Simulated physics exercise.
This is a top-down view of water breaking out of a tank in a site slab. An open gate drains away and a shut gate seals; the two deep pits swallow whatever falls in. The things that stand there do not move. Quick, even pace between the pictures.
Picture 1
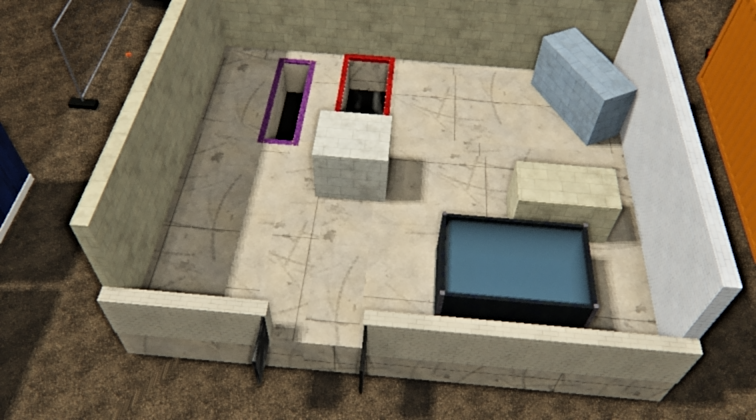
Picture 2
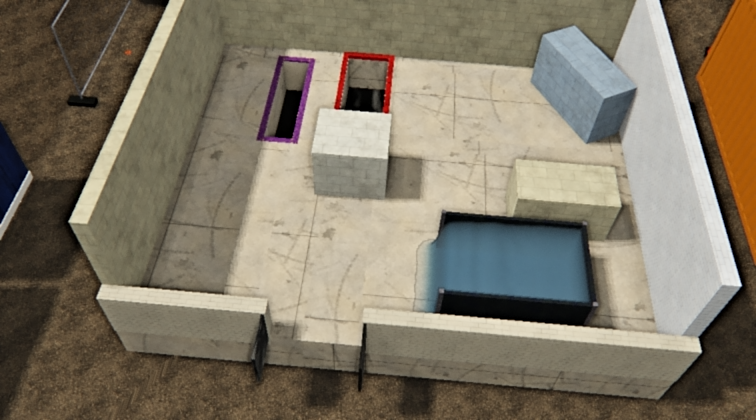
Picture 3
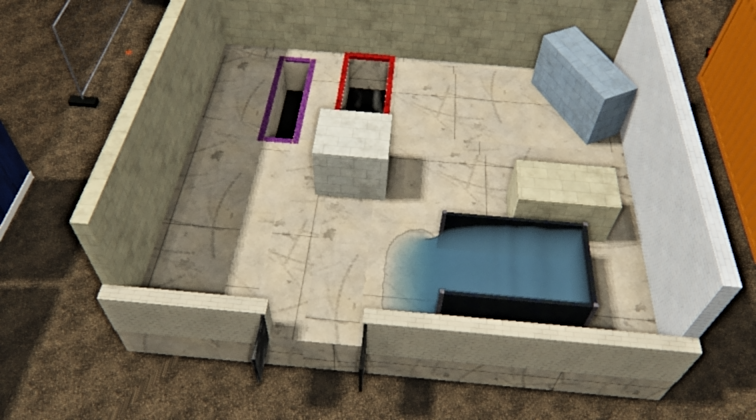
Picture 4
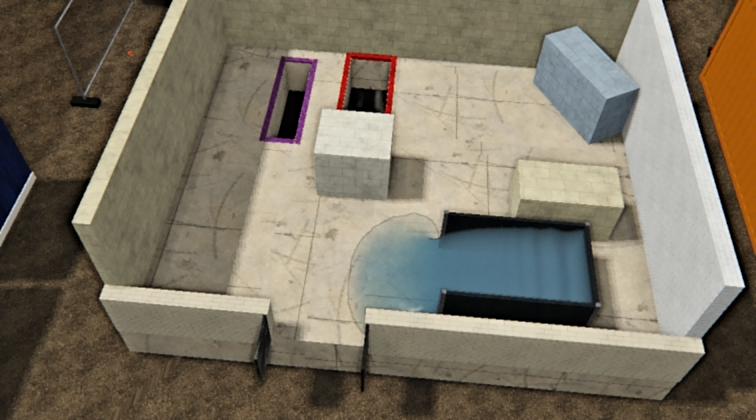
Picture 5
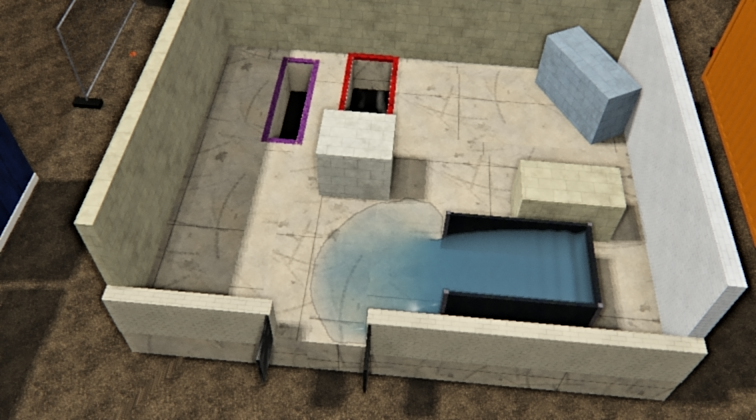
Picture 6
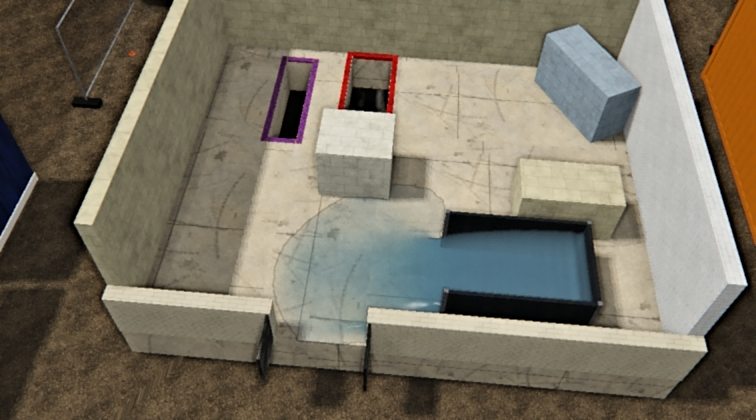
On a walled slab, water pours from a dark tank and spreads left across the floor.
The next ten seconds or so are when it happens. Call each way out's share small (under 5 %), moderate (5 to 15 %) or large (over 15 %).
The gate's share is large. The red pit's share is small. The purple pit's share is large.
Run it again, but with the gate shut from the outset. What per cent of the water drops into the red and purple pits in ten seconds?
I'd estimate red at around 4 percent and purple at around 40 percent.
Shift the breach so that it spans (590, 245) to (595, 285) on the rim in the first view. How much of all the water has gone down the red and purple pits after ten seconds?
Approximately, red takes 10 % and purple takes 2 %.
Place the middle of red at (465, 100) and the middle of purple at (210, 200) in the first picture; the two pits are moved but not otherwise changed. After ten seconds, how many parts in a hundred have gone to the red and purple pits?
Estimated shares - red: 0 %; purple: 60 %.
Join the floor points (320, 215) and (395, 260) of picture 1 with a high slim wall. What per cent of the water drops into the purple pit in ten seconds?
The purple pit gets 25 per cent.
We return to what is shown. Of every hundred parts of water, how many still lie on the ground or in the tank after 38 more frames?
72 percent or thereabouts.
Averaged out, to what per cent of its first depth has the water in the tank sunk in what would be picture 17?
About 30 per cent.
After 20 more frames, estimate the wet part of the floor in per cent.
Close to 45 percent, by my reckoning.
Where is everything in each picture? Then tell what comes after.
The first picture shows the tank at (516, 262) is whole and still.
In the second picture, water pours out at (440, 274) and has run to (435, 242).
In the third picture, the front is at (411, 235), out from the gap at (441, 275).
In the fourth picture, the front is at a hidden place, out from the gap at (442, 277).
In the fifth picture, the front is at (316, 294), out from the gap at (444, 277).
In the sixth picture, water pours out at (444, 276) and has run to (286, 253).
A moment on, water covers 30 % of the floor; the gate 2 %, the red pit 0 %, the purple pit 0 %.
Next, water covers 35 % of the floor; the gate 5 %, the red pit 0 %, the purple pit 0 %.
Then, water covers 45 % of the floor; the gate 8 %, the red pit 0 %, the purple pit 0 %.
Later, water covers 55 % of the floor; the gate 12 %, the red pit 2 %, the purple pit 15 %.
In the end, water covers 65 % of the floor; the gate 17 %, the red pit 3 %, the purple pit 34 %.
